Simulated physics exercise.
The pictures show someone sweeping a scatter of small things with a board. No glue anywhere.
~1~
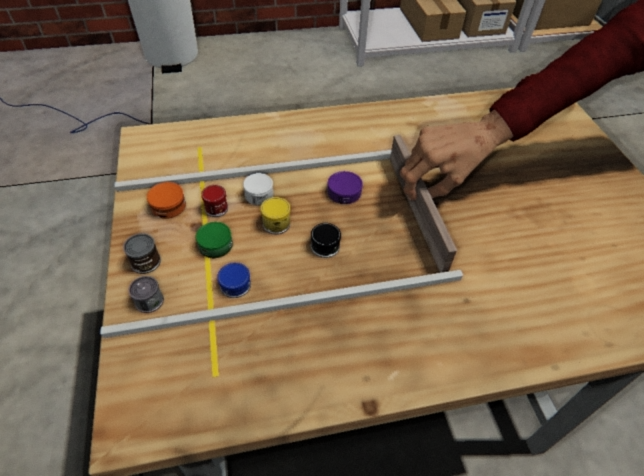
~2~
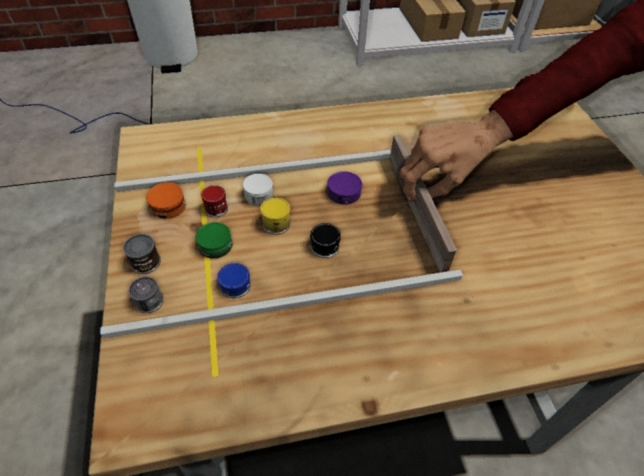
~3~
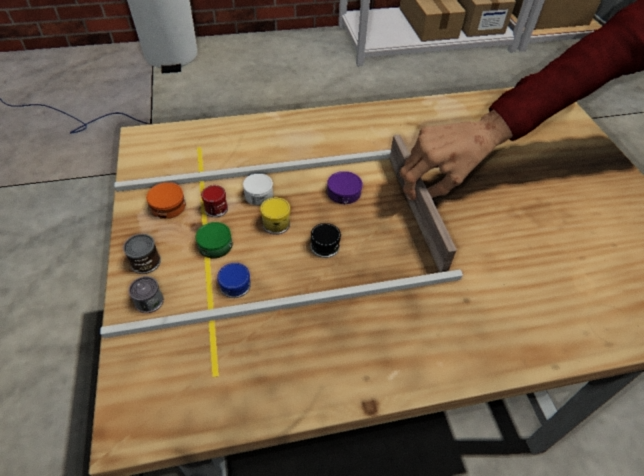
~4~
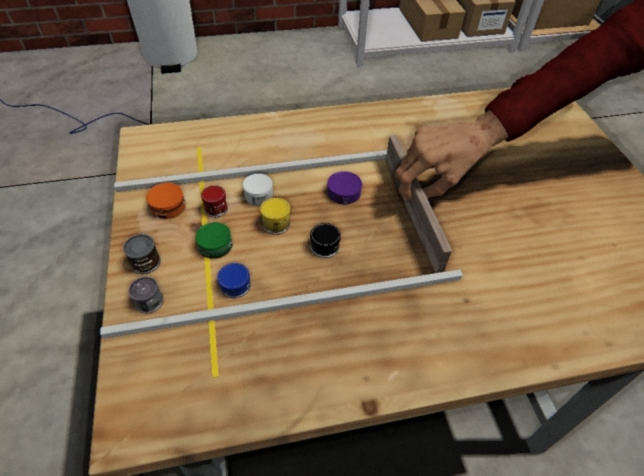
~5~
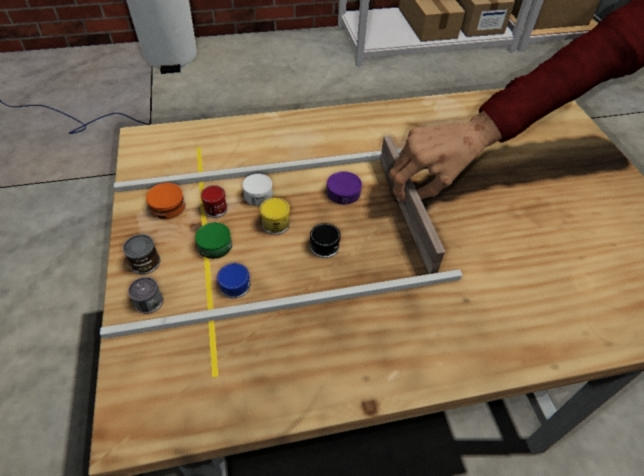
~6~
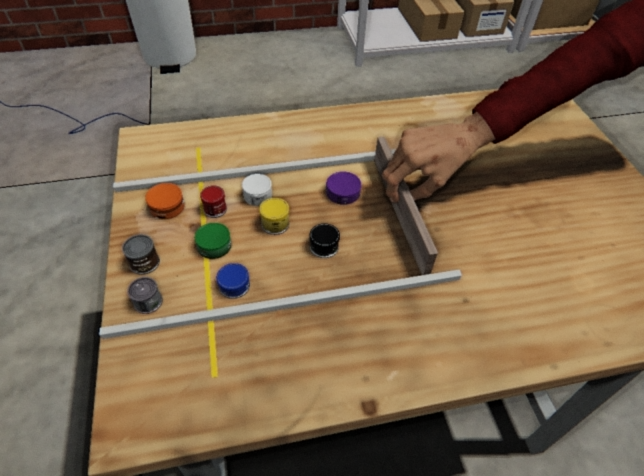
On a wooden workbench, a hand slides a board slightly left between two rails, while the scattered colourful tubs remain still.
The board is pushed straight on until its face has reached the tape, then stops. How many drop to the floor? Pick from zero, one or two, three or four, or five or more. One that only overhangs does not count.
Outcome: The number that fall off is zero.
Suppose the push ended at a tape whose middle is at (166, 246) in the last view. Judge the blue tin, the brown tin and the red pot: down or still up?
The blue tin remains up; the brown tin tumbles off; the red pot is kept.
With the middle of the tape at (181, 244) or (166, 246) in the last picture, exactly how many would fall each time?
In that order 0 and 1.
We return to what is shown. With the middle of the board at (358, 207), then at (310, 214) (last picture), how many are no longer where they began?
1 and 3.
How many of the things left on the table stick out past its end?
Overhanging: 0.
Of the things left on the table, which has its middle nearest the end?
It is the brown tin.
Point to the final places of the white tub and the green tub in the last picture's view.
The white tub stops around (179, 188); the green tub around (162, 252).
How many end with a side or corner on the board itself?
It touches 4.
Early on, none off yet; brown tin at rest near (141, 254); grey tin at rest near (145, 296); orange tub at rest near (166, 201).
Finally, the number that fall off is zero.
